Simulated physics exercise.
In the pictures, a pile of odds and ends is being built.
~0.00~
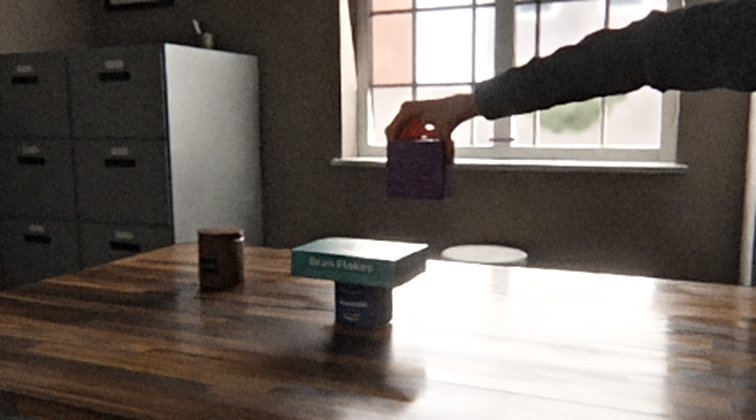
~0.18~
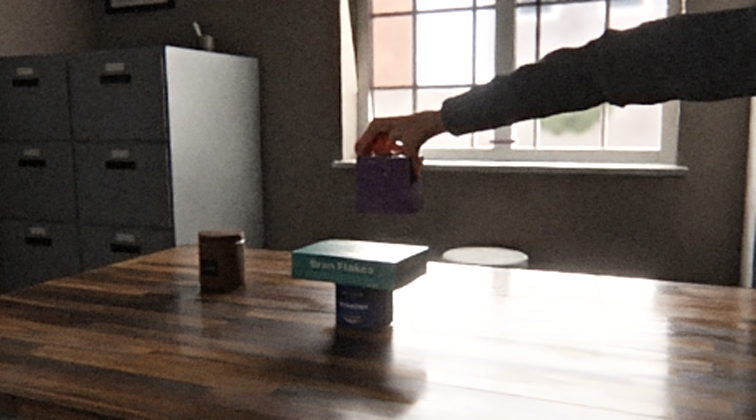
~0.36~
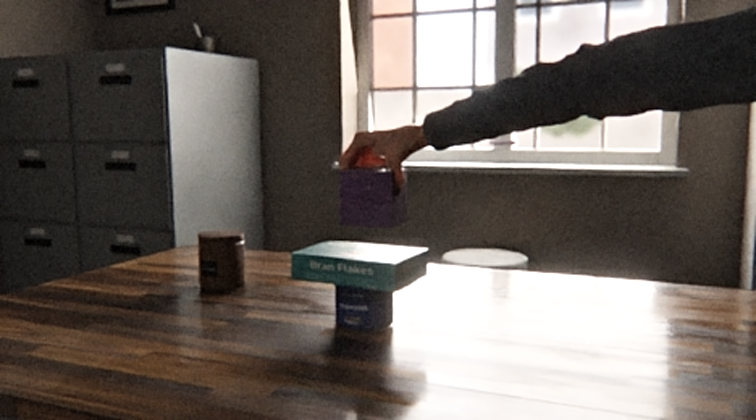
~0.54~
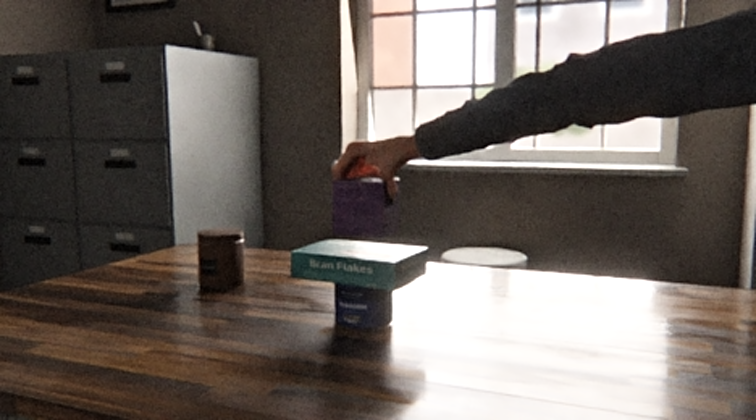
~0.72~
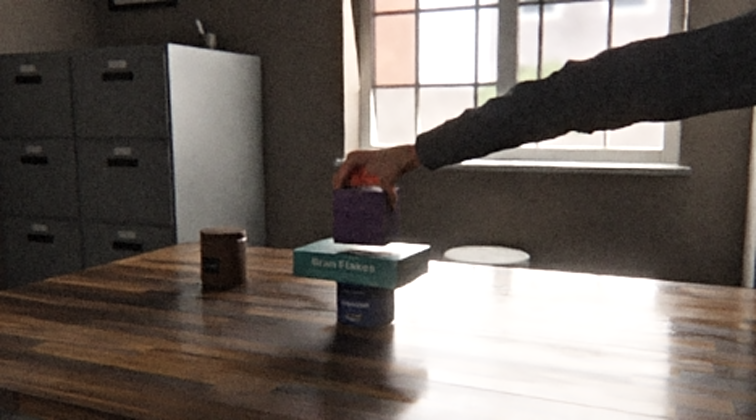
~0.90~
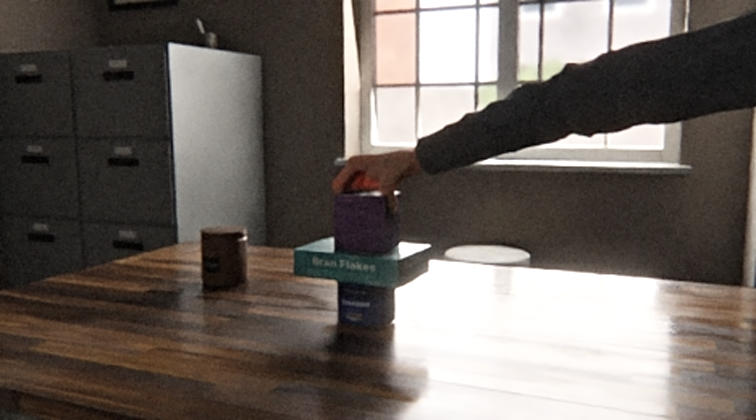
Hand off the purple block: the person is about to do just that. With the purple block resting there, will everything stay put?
Yes: It endures.
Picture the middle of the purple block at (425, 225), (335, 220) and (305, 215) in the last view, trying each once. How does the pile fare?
First try: It comes apart; second try: It holds; third try: It loses its balance.
After 1.50 s, things are still on the move.
After 2.50 s, no change.
After 3.40 s, purple block resting near (367, 221).
In the end (4.0 s), all 4 unmoved. At the end, from the last picture's camera, purple block near (367, 221). The pile keeps its balance.
